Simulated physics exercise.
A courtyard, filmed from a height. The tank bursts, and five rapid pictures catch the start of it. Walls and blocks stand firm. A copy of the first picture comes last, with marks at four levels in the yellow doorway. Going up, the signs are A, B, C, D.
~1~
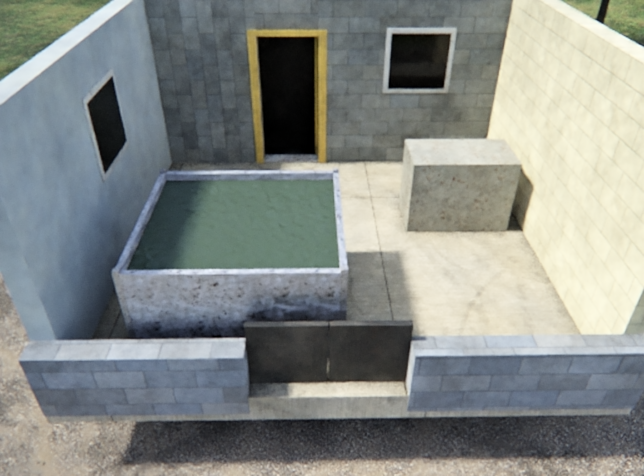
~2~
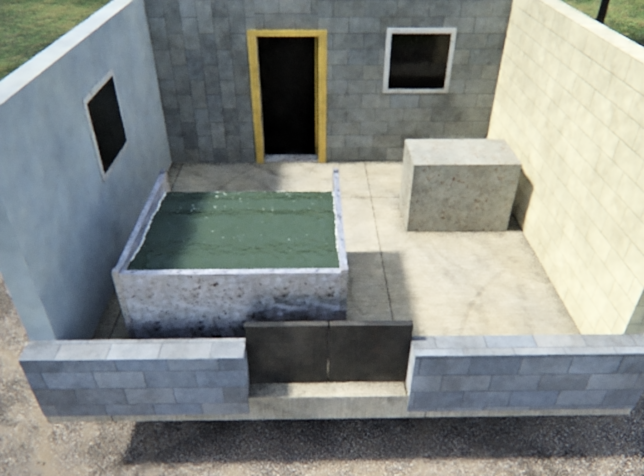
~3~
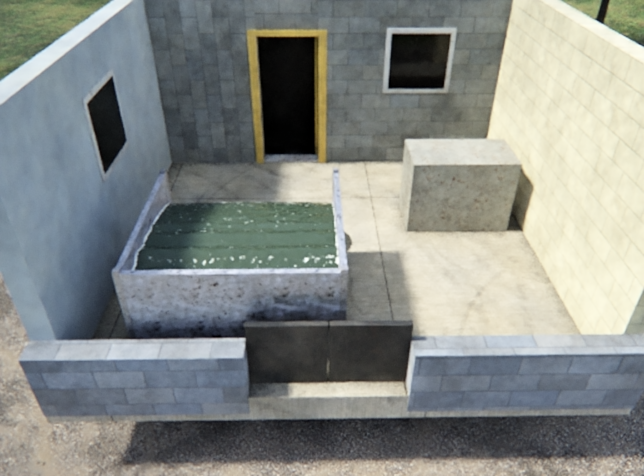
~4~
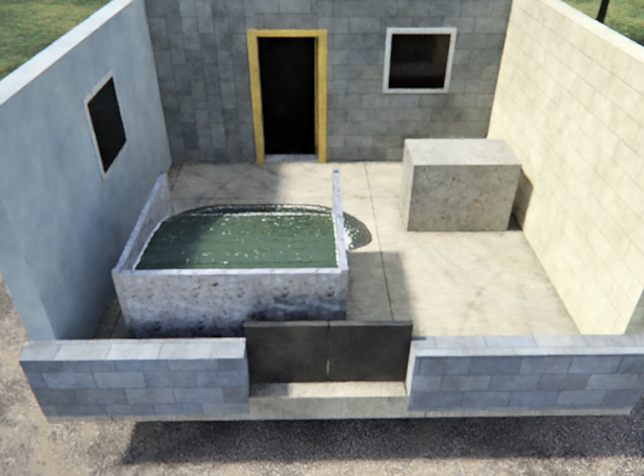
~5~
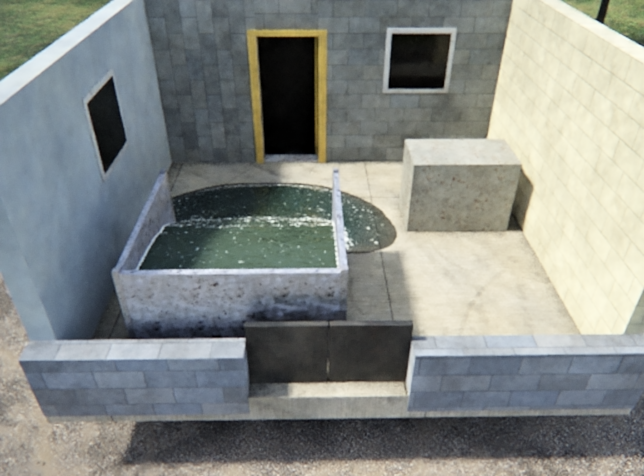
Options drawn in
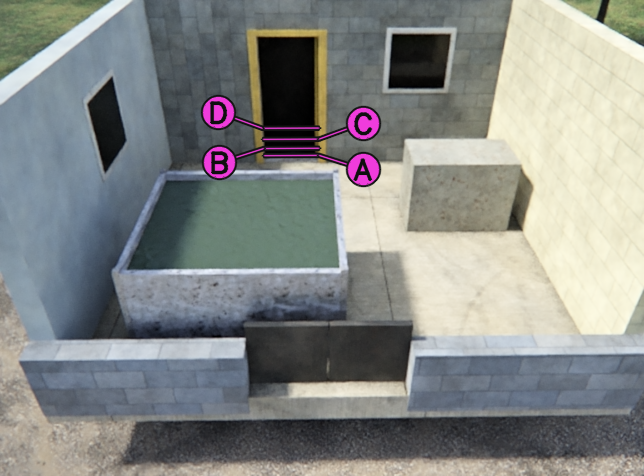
A walled yard of grey and pale blocks is seen from a height by a still camera. A raised tank of dark green water stands at left, before a yellow-framed doorway in the back wall, with a pale block to the right and a dark shut gate in front. The tank's back side disappears, the water sinks and churns white, and it spreads across the floor behind and to the right.
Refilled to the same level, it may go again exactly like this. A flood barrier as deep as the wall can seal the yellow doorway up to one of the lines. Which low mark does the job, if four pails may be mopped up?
D will do.
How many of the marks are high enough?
One of the four.
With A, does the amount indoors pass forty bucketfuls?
Yes, it does.
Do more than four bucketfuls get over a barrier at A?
Yes.
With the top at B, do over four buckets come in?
Yes, that goes wrong.
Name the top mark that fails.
Mark C.
In magenta, A at (291, 155); B at (291, 148); C at (291, 139); D at (290, 128); from the bottom up A, B, C, D.
For mark A, dozens of bucketfuls pour in.
For mark B, dozens of bucketfuls pour in.
For mark C, about 14 bucketfuls get in.
For mark D, a bucket or two gets in.
